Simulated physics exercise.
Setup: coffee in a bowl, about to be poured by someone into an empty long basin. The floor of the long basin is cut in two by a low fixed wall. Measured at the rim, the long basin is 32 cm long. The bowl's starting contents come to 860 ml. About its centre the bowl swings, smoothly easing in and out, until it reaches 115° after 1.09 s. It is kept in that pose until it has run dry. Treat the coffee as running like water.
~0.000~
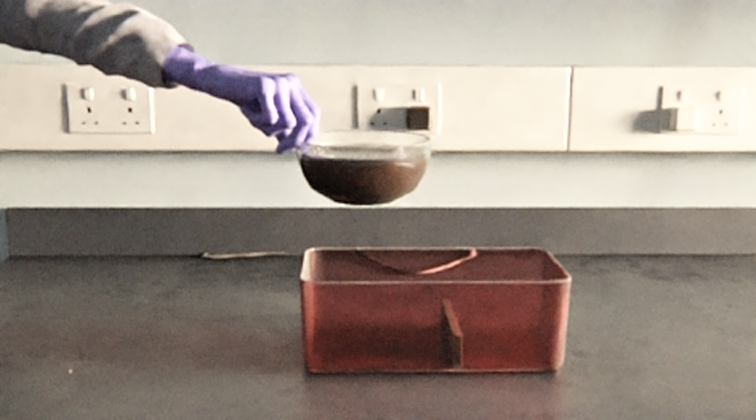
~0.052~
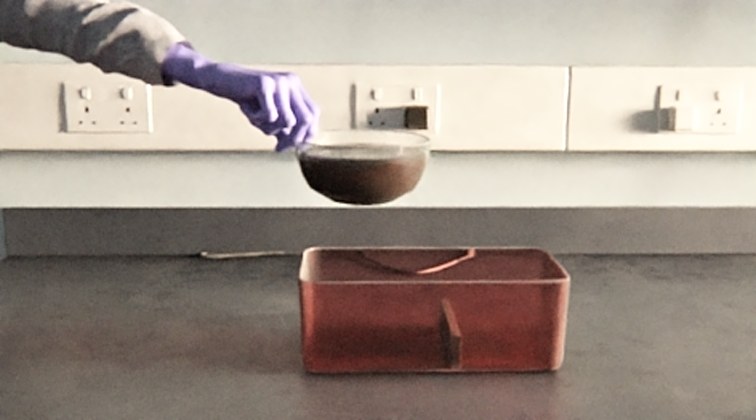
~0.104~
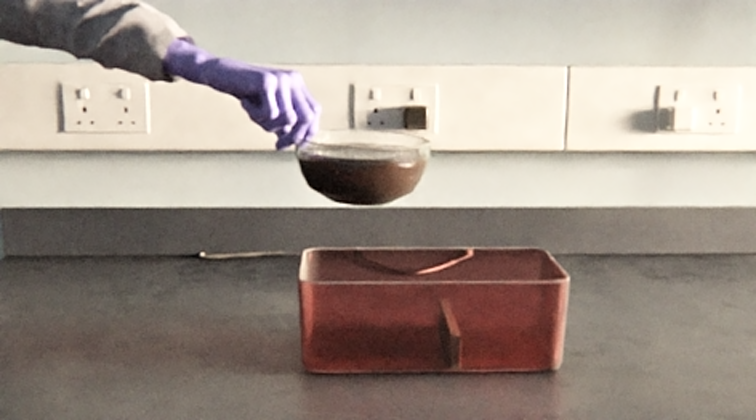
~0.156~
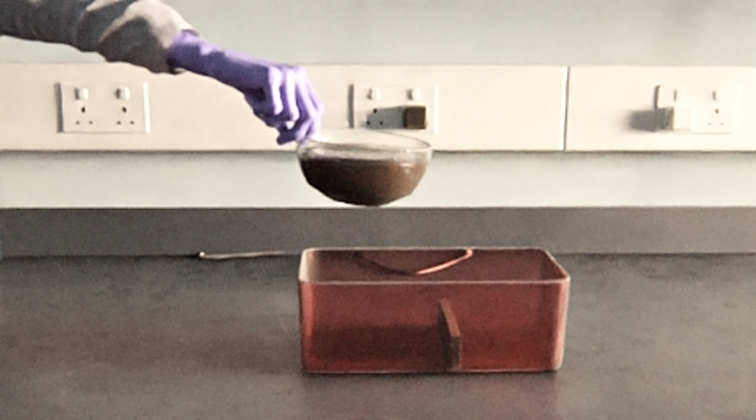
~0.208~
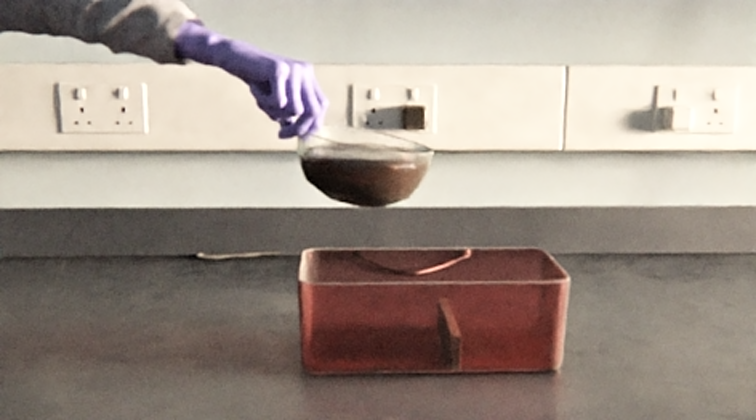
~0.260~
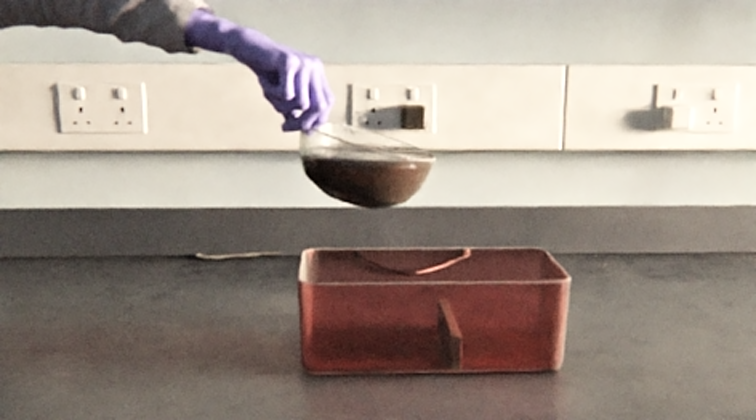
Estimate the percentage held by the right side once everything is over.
I would say 68 per cent.
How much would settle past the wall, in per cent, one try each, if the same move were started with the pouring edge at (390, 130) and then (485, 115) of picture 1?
First 30, then 75 per cent.
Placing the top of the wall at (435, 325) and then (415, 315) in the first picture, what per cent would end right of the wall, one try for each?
Try 1: 75 %; try 2: 90 %.
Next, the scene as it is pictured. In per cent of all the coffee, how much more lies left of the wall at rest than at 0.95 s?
It comes to near 2 per cent.
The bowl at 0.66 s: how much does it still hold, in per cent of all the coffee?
Close to 34 percent of the liquid remains at that time.
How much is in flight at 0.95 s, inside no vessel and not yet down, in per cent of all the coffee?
Some 2 % is up in the air.
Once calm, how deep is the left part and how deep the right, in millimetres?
Left 10 mm, right 32 mm.
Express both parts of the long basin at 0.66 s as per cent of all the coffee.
Near 1 on the left, 32 on the right.
After 0.66 s the tilt is 76° and 33 per cent is still to pour, 1 is left of the wall and 31 right of it.
After 0.95 s the tilt is 111° and 0 per cent is still to pour, 29 is left of the wall and 68 right of it.
After 1.26 s the tilt is 115° and 0 per cent is still to pour, 32 is left of the wall and 68 right of it.
After 1.59 s the tilt is 115° and 0 per cent is still to pour, 32 is left of the wall and 68 right of it.
In the end 32 per cent lies left of the wall, 68 right of it and 0 outside.
